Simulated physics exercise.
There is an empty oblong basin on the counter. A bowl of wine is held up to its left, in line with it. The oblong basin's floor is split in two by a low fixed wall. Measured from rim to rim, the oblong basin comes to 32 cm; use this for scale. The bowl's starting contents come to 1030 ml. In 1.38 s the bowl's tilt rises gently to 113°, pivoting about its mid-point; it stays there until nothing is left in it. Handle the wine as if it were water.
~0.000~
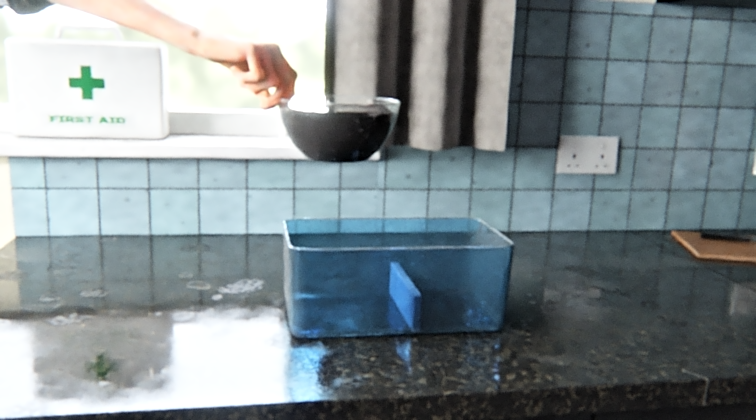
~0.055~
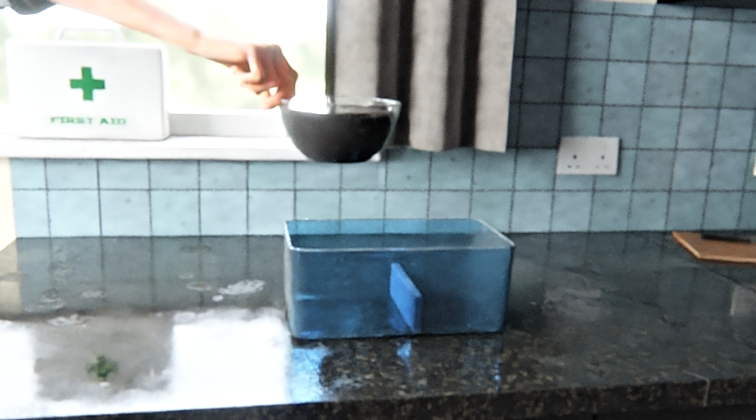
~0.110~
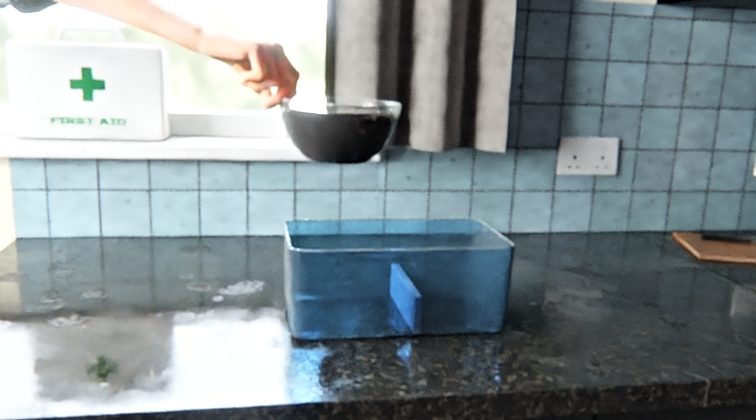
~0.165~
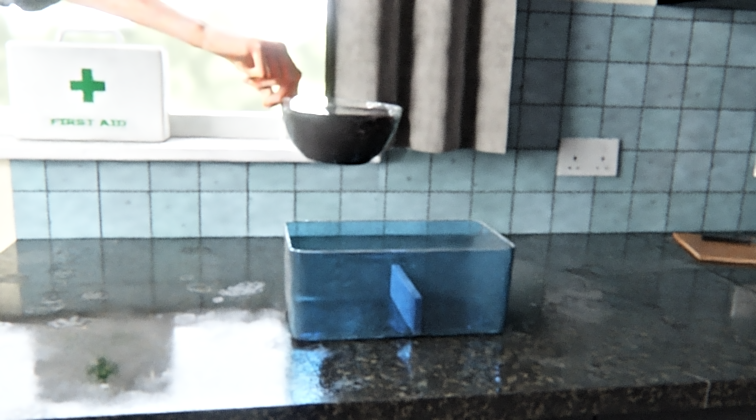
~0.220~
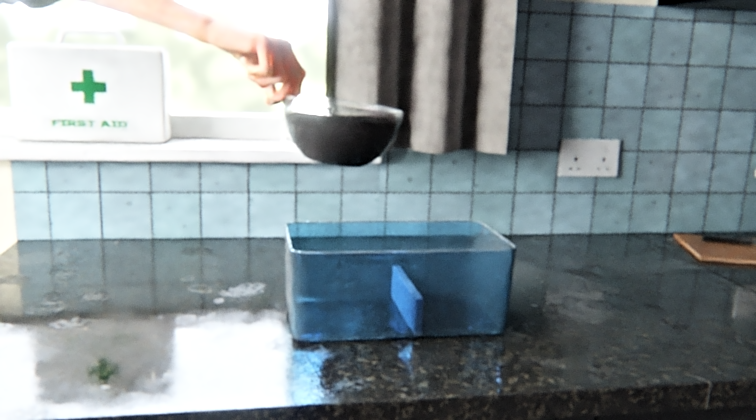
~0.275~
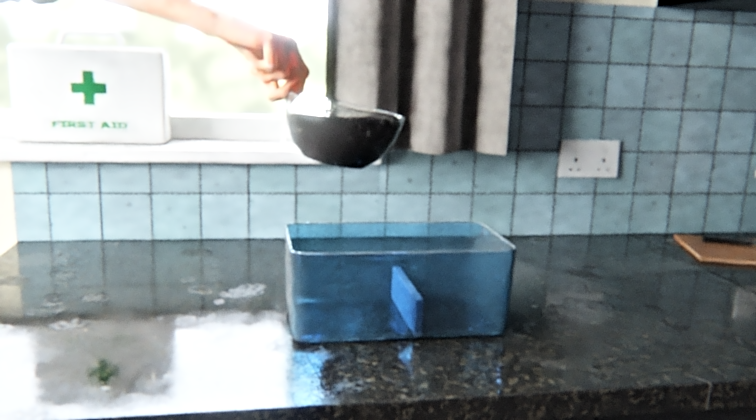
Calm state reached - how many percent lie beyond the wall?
85 percent, roughly.
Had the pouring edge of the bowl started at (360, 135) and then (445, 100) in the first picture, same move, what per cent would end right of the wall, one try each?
Respectively 35 and 70 %.
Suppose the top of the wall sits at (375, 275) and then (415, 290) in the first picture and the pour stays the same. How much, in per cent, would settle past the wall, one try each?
The first gives near 95 per cent and the second near 65 per cent.
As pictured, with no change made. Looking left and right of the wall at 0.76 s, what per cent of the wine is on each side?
Left roughly 1, right roughly 24.
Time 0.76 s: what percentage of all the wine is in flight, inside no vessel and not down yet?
Close to 34 in a hundred.
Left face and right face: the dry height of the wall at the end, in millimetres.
Left 48 mm, right 12 mm.
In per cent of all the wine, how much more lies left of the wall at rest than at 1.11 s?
Difference: Approx. 4 %.
By 0.76 s the tilt is 65° and 42 per cent is still to pour, 1 is left of the wall and 23 right of it.
By 1.11 s the tilt is 103° and 1 per cent is still to pour, 10 is left of the wall and 84 right of it.
By 1.48 s the tilt is 113° and 0 per cent is still to pour, 14 is left of the wall and 85 right of it.
By 1.88 s the tilt is 113° and 0 per cent is still to pour, 14 is left of the wall and 85 right of it.
At rest 14 per cent lies left of the wall, 85 right of it and 1 outside.
